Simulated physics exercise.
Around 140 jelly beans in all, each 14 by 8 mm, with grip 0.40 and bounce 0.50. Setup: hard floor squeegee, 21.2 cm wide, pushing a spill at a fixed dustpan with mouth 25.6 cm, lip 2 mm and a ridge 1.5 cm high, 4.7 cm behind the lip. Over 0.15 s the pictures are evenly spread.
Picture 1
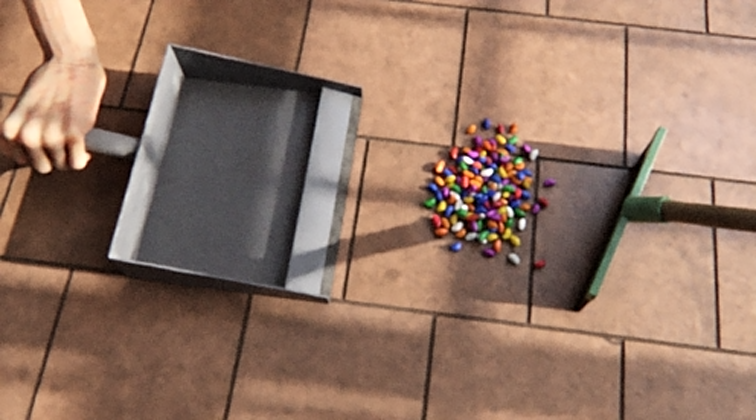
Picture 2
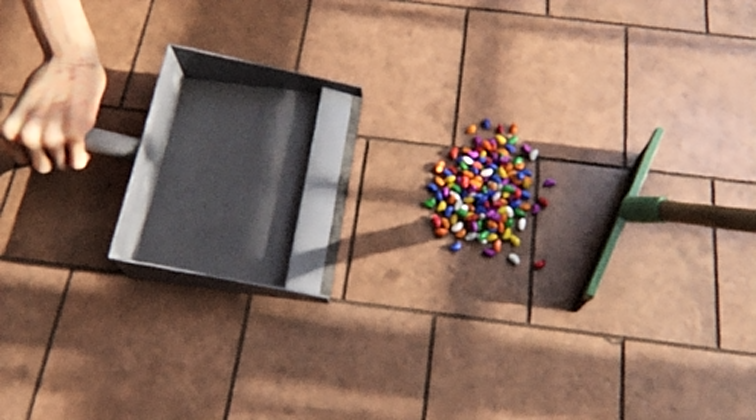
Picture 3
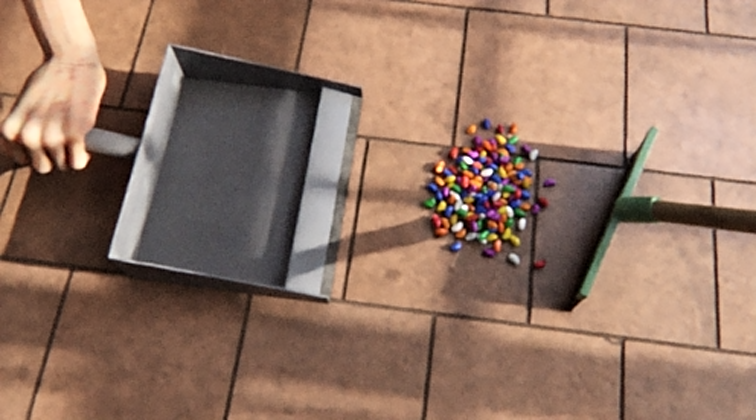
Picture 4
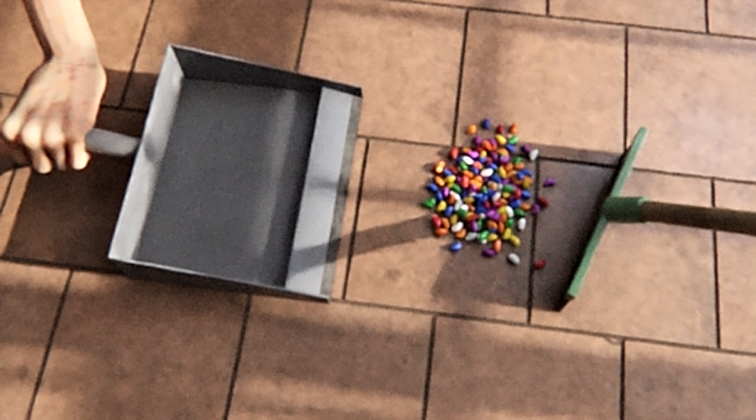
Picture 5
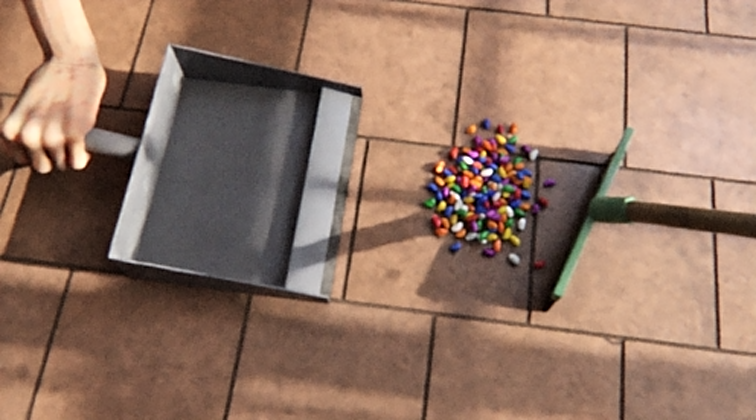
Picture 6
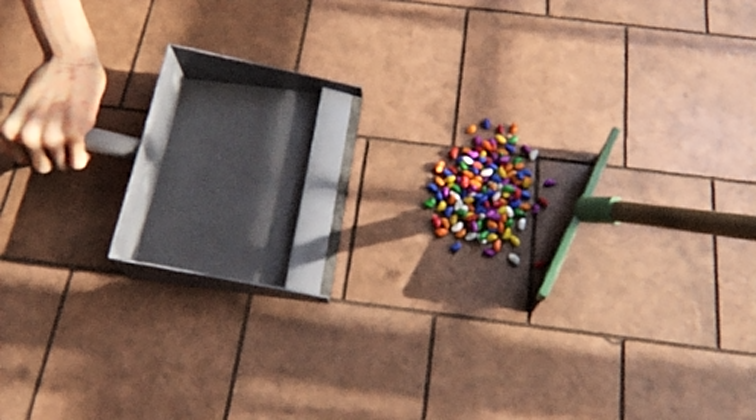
A floor of brown tiles with dark joints, crossed by soft shadows, is seen from above at a slight angle by a camera that stays still. At left a hand grips the handle of a grey metal dustpan, a loose pile of multicoloured jelly beans lies right of centre, and a green squeegee on a brown handle stands at right. The squeegee slides a short way left towards the pile, slowly at first, while the pan and nearly all the beans stay put.
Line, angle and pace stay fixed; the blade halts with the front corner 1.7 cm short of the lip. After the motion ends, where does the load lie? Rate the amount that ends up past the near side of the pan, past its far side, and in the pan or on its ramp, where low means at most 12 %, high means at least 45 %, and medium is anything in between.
Past the pan's near side - low, past the pan's far side - low, in the pan or on its ramp - low.
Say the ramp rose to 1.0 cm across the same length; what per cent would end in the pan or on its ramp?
Estimated share: Around 0 in a hundred.
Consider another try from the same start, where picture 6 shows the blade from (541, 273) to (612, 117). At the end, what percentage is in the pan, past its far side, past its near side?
Per cent by place - pan 15, far side 20, near side 0.
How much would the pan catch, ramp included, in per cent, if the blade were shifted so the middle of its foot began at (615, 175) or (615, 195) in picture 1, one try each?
Estimates: 10 percent and 5 percent.
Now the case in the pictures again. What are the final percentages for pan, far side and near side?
Near side 0 %, far side 5 %, pan 0 %.
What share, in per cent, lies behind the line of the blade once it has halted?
I'd put it near 15 in a hundred.
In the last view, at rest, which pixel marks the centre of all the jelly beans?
Around (385, 163).
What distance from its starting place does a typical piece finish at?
Median shift: Approx. 12 cm.
Then, 0.21 s after the last picture, middle of the blade 15 cm from the lip; 0 % over the lip, far side 0 %, near side 0 %.
Then, 0.35 s after the last picture, middle of the blade 8 cm from the lip; 0 % over the lip, far side 0 %, near side 0 %.
Then, 0.62 s after the last picture, middle of the blade 5 cm from the lip; 0 % over the lip, far side 5 %, near side 0 %.
In the end, near side 0 %, far side 5 %, pan 0 %, in front of the lip or behind the blade 95 %.
